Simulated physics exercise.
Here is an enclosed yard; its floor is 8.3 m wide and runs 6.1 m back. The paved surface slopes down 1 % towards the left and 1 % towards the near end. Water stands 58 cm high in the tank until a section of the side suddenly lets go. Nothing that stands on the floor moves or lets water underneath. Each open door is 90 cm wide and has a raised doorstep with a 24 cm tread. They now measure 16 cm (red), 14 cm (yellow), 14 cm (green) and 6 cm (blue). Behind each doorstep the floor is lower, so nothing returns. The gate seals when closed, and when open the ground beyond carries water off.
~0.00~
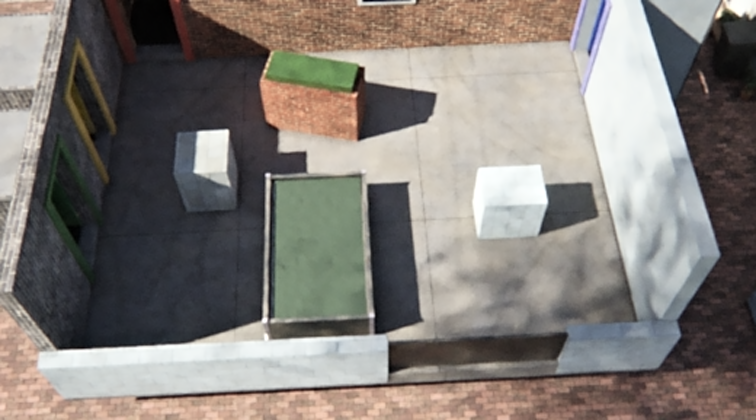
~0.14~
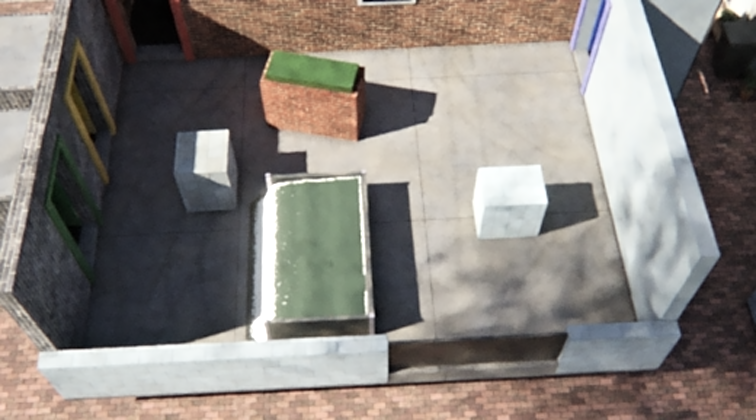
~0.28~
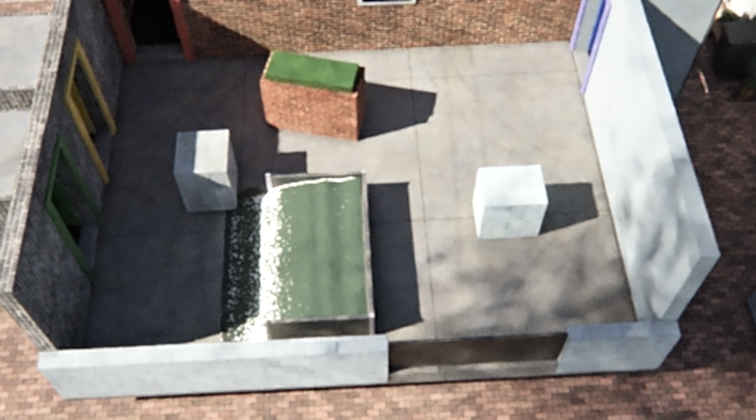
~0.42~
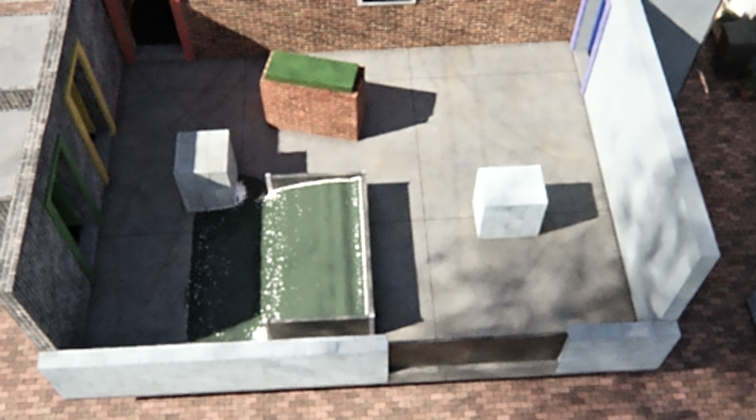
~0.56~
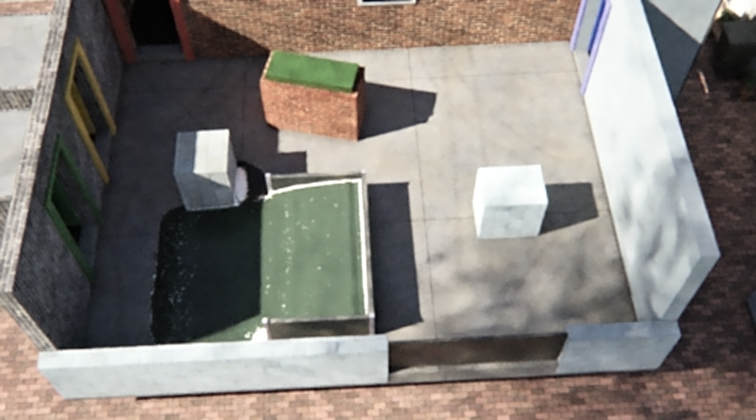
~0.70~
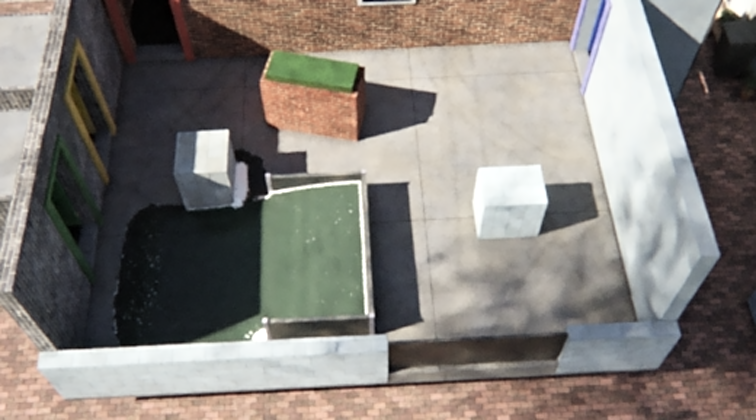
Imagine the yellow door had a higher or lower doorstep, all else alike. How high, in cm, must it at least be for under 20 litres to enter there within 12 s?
It would have to be roughly 6 cm high.
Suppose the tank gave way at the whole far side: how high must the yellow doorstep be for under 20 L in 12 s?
Some 17 cm.
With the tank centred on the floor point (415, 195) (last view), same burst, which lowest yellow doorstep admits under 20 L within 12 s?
Then roughly 11.0 cm.
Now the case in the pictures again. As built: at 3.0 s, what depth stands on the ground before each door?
In cm: Red 0, yellow 8, green 25, blue 0.
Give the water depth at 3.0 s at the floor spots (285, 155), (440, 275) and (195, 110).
Roughly 2, 0 and 1 cm, in turn.
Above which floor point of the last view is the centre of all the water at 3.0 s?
At about (184, 267).
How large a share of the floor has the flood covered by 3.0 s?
Some 35 per cent of it.
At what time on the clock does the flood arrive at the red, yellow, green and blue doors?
Red 3.2 s, yellow 1.6 s, green 0.8 s, blue not within the 12 s.
After 1.4 s water covers 25 % of the floor, deepest (43 cm) near (79, 375); it has not reached the yellow door.
After 3.0 s water covers 35 % of the floor, deepest (26 cm) near (79, 375); 8 cm at the yellow door, 0 litres in over its 14 cm doorstep.
After 12.0 s water covers 85 % of the floor, deepest (14 cm) near (79, 375); 7 cm at the yellow door, 0 litres in over its 14 cm doorstep.
At the yellow door as built, the water arrived by 1.6 s and peaked near 10 cm at 9.0 s.
With a doorstep of 5 cm, 39 litres would have come in within the 12 s; with 6.5 cm, 14 litres. So under 20 litres takes about 6 cm.
